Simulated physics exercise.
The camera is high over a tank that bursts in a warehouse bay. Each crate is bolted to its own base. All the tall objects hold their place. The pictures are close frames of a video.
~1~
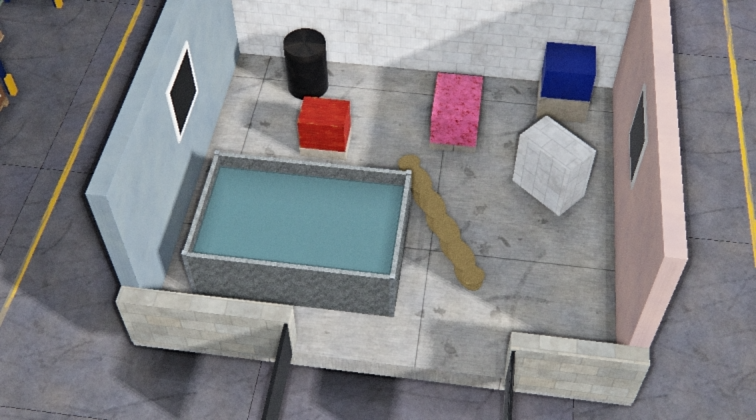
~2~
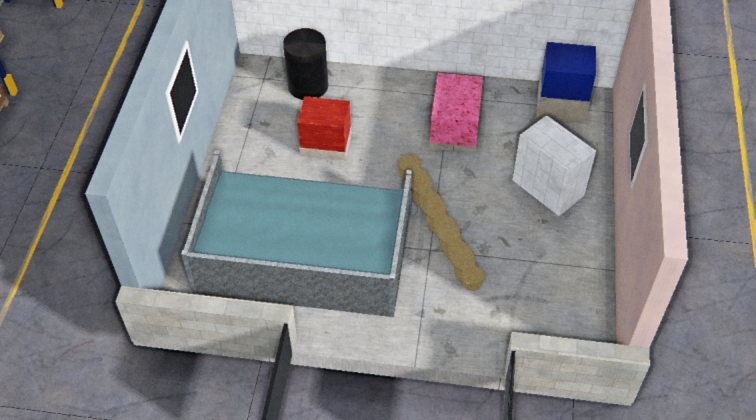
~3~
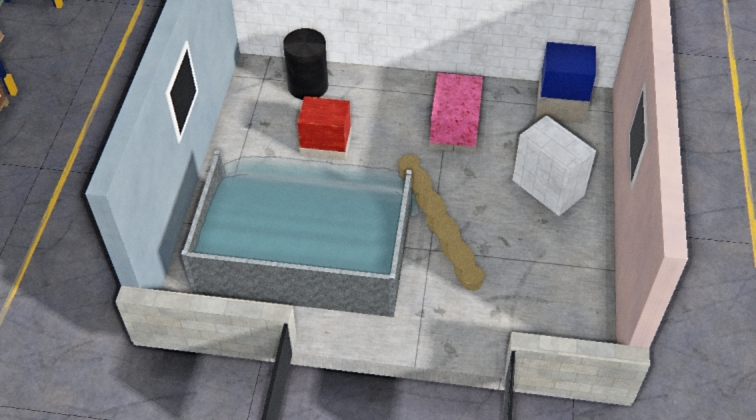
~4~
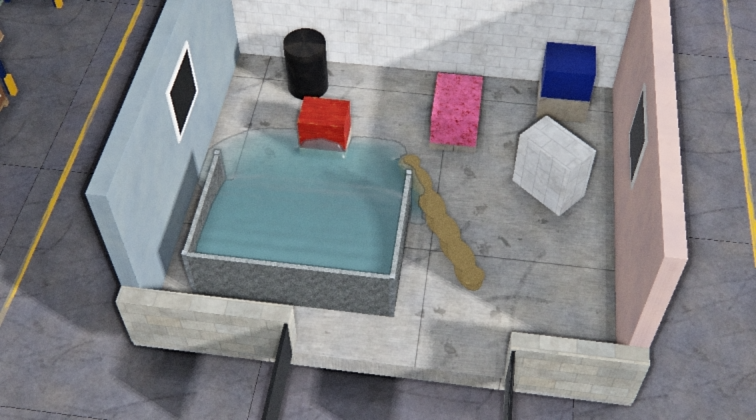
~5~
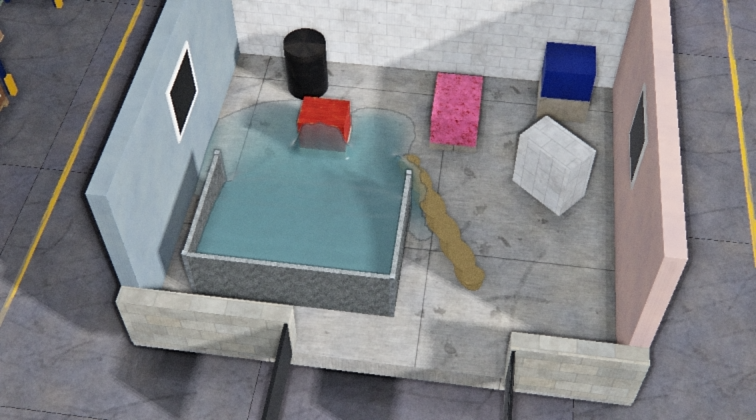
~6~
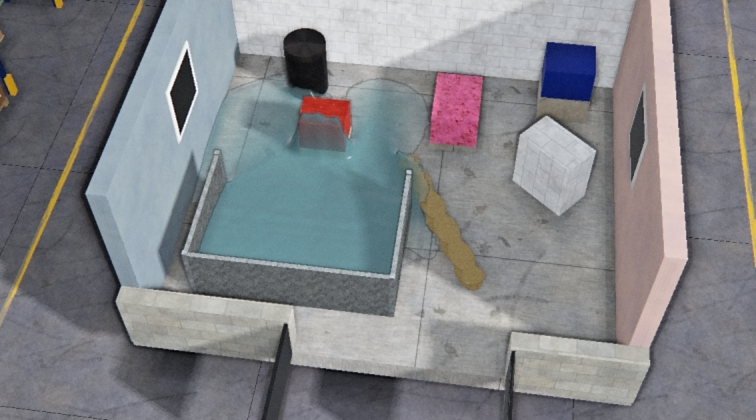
To begin with, still blue-green water fills an open grey tank in a walled bay. The tank's far side disappears, and water pours out through the gap across the floor to the red block. It then surrounds the block and spreads toward the back wall, while the tall objects stay put.
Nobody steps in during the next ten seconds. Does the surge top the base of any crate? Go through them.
In the end: The pink crate is wetted; the blue crate escapes dry; the red crate is wetted.
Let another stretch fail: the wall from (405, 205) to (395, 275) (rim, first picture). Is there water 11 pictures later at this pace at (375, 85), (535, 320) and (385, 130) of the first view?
One after the other: Free of water, awash, dry.
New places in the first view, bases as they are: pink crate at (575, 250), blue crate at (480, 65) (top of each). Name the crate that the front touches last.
I say the pink crate.
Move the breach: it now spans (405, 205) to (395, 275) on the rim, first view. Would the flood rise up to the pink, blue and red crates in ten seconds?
My reading: The pink crate is soaked; the blue crate is safe; the red crate is safe.
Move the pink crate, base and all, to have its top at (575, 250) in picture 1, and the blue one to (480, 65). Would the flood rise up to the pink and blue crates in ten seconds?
One by one: The pink one is topped, the blue one is safe.
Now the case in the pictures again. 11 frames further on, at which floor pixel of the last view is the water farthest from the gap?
I would point to (607, 92).
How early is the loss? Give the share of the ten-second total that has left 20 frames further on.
I make it 10 per cent.
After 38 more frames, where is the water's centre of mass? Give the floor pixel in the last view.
Around (370, 194).
A moment on, water covers 45 % of the floor; the pink crate water round its plinth, the blue crate not reached, the red crate water round its plinth.
Next, water covers 60 % of the floor; the pink crate water round its plinth, the blue crate water round its plinth, the red crate water round its plinth.
Then, water covers 75 % of the floor; the pink crate water round its plinth, the blue crate water round its plinth, the red crate water round its plinth.
Later, water covers 95 % of the floor; the pink crate water round its plinth, the blue crate water round its plinth, the red crate water round its plinth.
In the end, water covers 95 % of the floor; the pink crate was topped, the blue crate stayed above the water, the red crate was topped.
